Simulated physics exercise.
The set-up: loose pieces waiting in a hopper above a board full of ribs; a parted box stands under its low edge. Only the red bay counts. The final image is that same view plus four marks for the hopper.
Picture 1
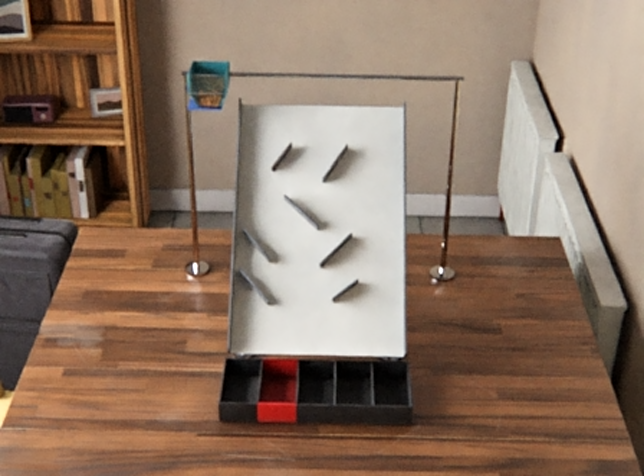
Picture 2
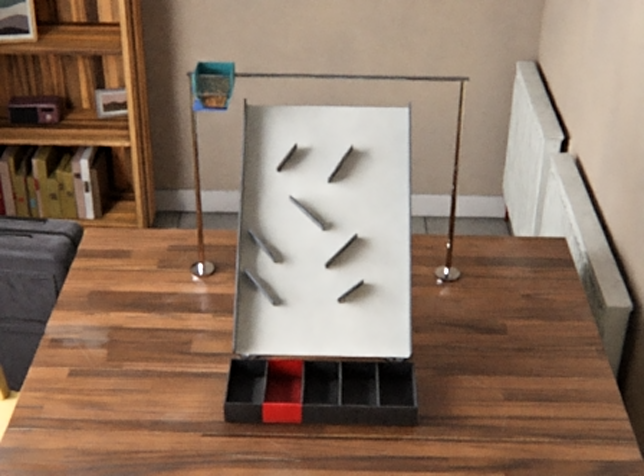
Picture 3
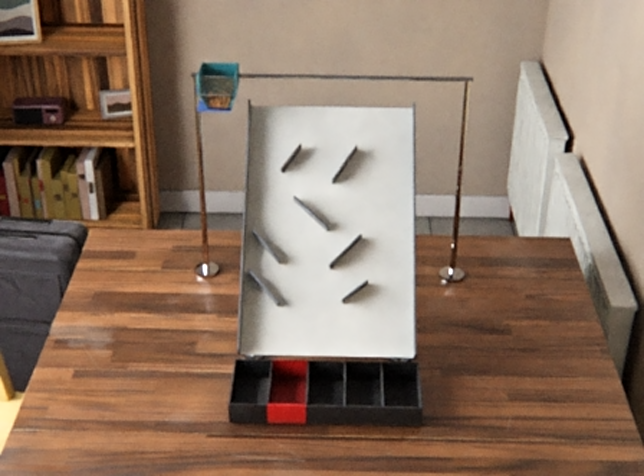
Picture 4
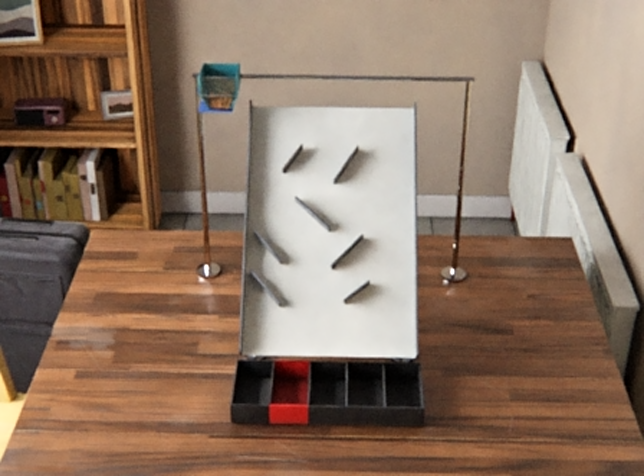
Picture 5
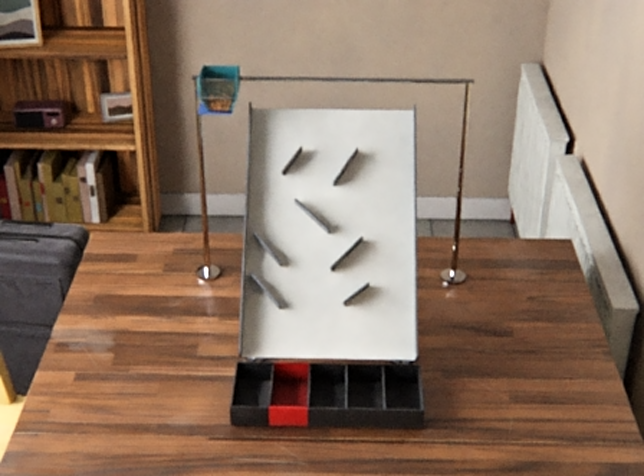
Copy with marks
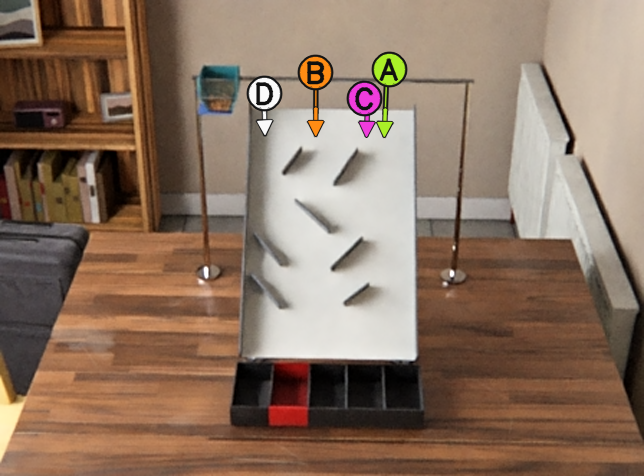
A white sloping board with dark ribs stood on a wooden table, a small teal hopper at its upper left and a black box with one red bay below, while only the view shifted slightly.
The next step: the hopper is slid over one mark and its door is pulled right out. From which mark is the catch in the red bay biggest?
Use mark B.
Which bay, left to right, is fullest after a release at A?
It is the fifth one.
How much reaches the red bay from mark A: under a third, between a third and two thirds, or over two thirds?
It is under a third.
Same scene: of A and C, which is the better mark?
Here it is mark C.
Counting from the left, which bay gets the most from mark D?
It is the third one.
On the marked copy, mark A meets the board at (384, 131); mark B meets the board at (315, 130); mark C meets the board at (366, 131); mark D meets the board at (264, 129).
Choosing A, about a tenth in the red bay, the larger part in other bays.
Choosing B, roughly two thirds in the red bay, roughly a third in other bays.
Choosing C, roughly a third in the red bay, roughly two thirds in other bays.
Choosing D, roughly a quarter in the red bay, the larger part in other bays.
